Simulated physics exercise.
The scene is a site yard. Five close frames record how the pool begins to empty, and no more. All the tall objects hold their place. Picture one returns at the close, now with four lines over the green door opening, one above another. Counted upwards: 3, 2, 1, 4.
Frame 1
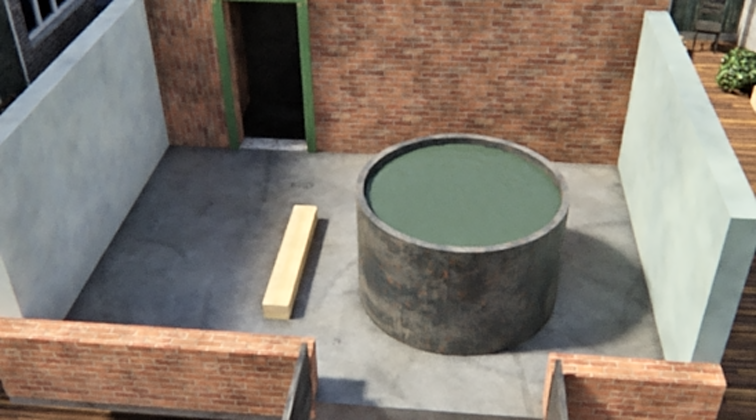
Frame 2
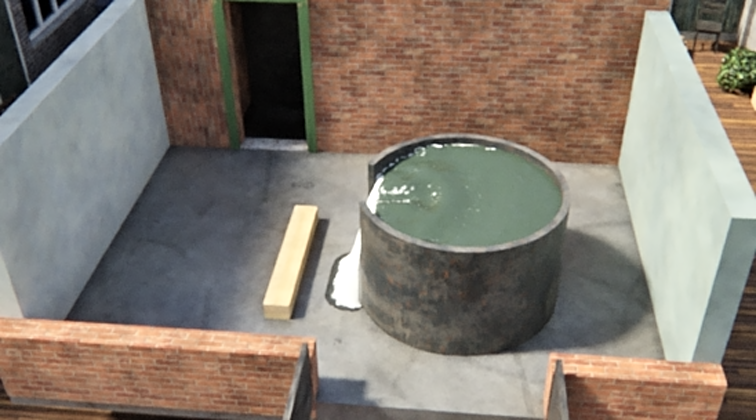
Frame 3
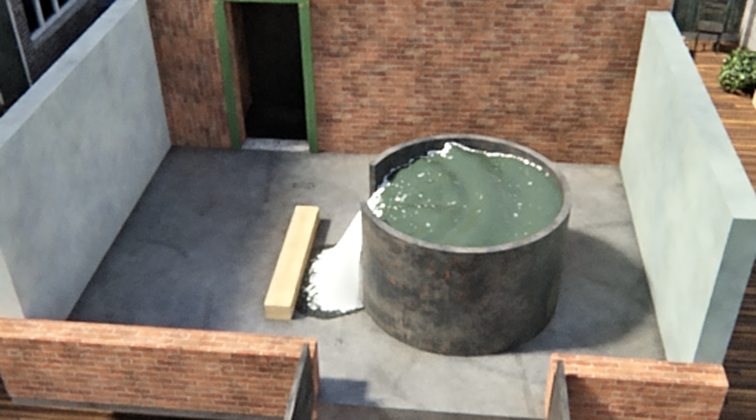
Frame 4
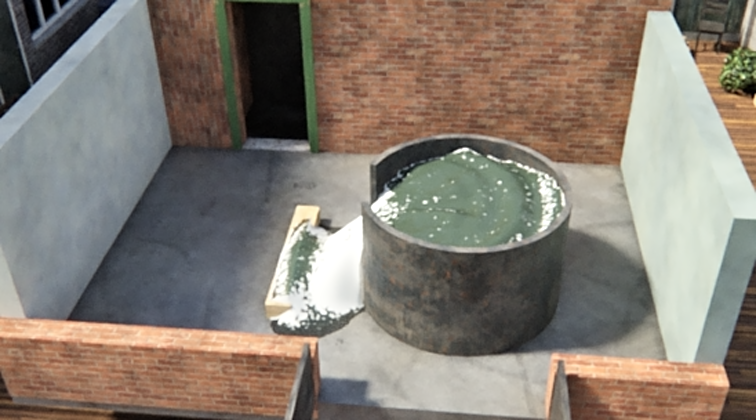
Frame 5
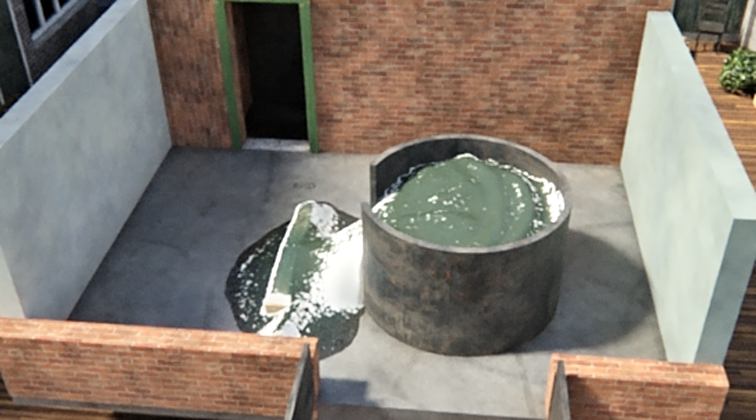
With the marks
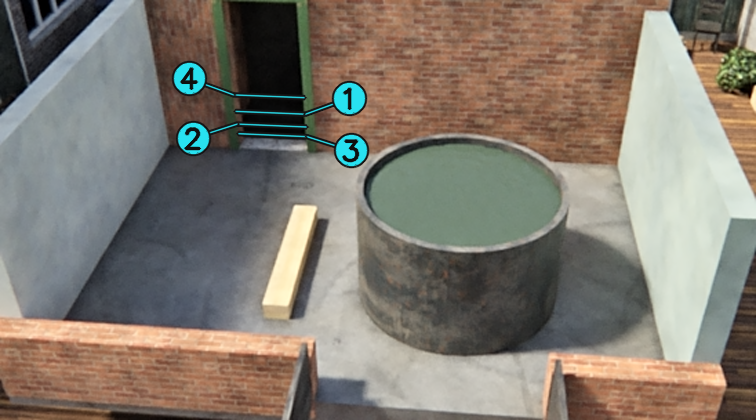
A walled site yard with a grey concrete floor is seen from above at an angle, the view holding still. A round, dark tank of green water stands right of centre, with a pale yellow beam lying to its left, a green-framed doorway behind, and low brick walls in front. Water pours through a gap in the tank's left side, foams white, reaches and washes over the beam, and spreads beyond it.
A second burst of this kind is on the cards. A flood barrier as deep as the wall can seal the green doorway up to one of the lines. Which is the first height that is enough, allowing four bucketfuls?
That is mark 3.
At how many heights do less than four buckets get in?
All of them.
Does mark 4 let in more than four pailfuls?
No, not at all.
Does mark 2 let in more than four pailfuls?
No, that is safe.
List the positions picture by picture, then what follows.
The first frame shows water in the pool at rest, its middle at (462, 194); foot of the green doorway at (274, 150); open gate at (431, 341).
In the second frame, 1 % of the ground under water, visible out to (347, 257).
In the third frame, 3 % of the ground under water, visible out to (316, 252).
In the fourth frame, 6 % of the ground under water, visible out to (318, 227).
In the fifth frame, 13 % of the ground under water, visible out to (319, 205).
In cyan, 1 at (270, 112); 2 at (271, 125); 3 at (272, 135); 4 at (268, 96); from the bottom up 3, 2, 1, 4.
With 1, nothing gets over.
With 2, nothing gets over.
With 3, a splash gets over, under a bucket.
With 4, nothing gets over.
